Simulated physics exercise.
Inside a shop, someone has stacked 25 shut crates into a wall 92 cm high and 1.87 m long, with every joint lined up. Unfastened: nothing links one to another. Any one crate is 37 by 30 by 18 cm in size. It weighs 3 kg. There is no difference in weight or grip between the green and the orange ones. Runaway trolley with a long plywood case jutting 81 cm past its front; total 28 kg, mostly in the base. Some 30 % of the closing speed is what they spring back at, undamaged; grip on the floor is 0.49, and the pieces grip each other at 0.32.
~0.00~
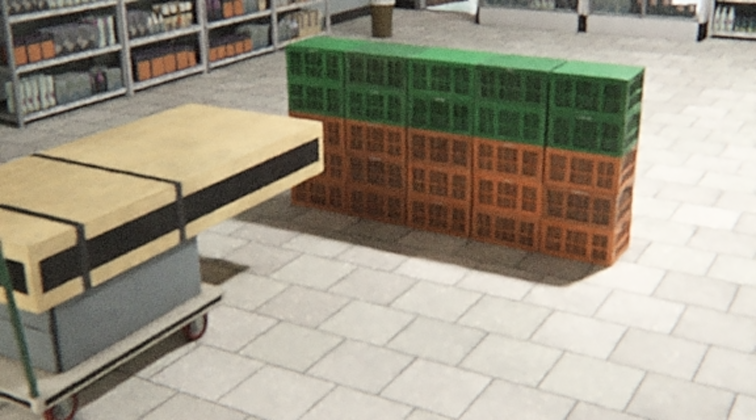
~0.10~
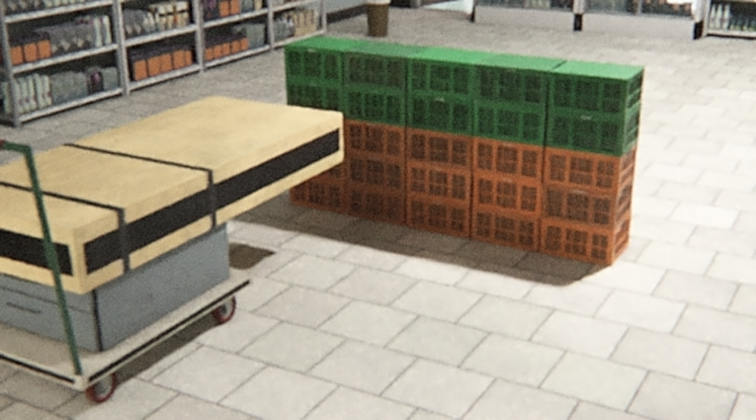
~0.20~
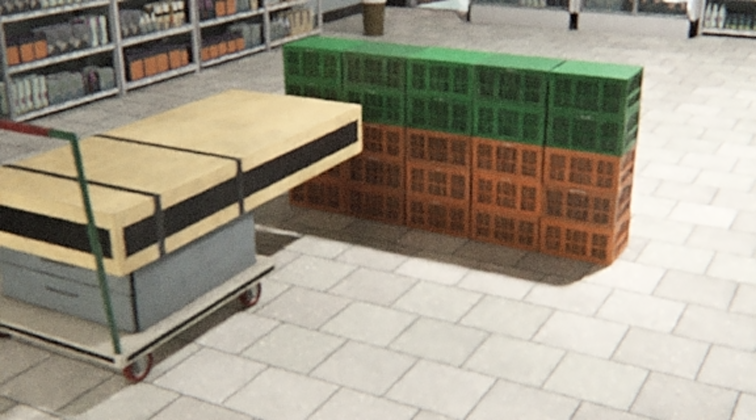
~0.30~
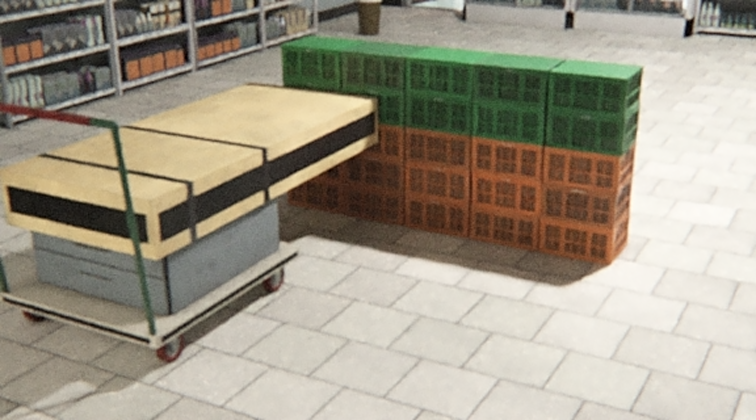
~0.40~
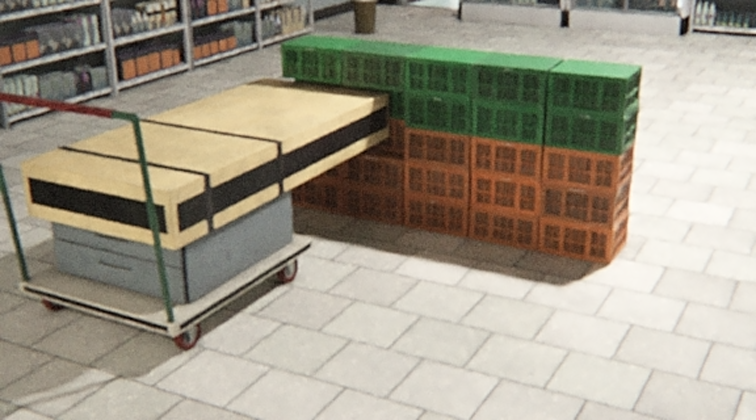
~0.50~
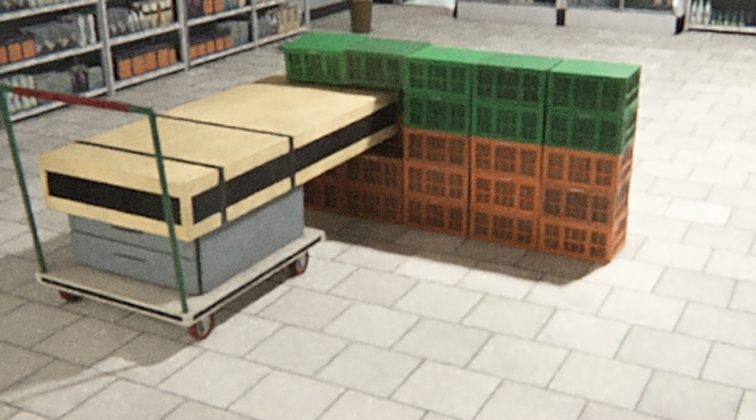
A loaded flat cart rolls up to a green and orange crate wall and its long box pushes into the left part.
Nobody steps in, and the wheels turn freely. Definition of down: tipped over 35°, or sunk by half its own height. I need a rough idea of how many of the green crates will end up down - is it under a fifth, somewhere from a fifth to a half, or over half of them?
I'd say from a fifth to a half of them.
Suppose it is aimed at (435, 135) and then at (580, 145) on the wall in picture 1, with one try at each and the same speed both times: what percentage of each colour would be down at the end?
First try then second: Orange 20 and 10, green 60 and 30 per cent.
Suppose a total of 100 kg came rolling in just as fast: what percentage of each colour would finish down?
Result: Orange 10 and green 20 in a hundred.
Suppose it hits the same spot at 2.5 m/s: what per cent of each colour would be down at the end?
Orange 10%, green 20%.
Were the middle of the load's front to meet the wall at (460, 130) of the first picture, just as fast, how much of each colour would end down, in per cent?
The orange ones would be 20 per cent down and the green ones 60 per cent.
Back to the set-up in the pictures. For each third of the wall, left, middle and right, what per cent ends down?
I'd put it at 50 % left, 0 % middle and 0 % right.
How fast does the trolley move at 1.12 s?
0.6 m/s.
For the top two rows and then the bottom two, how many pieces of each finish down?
That's 3 up top and 0 at the bottom.
Around 0.72 s, load 37 cm past the wall's line, still rolling; 2 of the 10 green crates down (4 of 25 in all colours); top green crate 32 mm lower.
Around 1.12 s, load 64 cm past the wall's line, still rolling; 3 of the 10 green crates down (5 of 25 in all colours); top green crate tipped 53°, 9 cm lower.
Finally (2.5 s), load 86 cm past the wall's line, stopped; 3 of the 10 green crates down (5 of 25 in all colours); top green crate on its side; top orange crate unmoved. That is 30 per cent. Seen by the last camera, middles, top green crate near (461, 149), top orange crate near (516, 150).
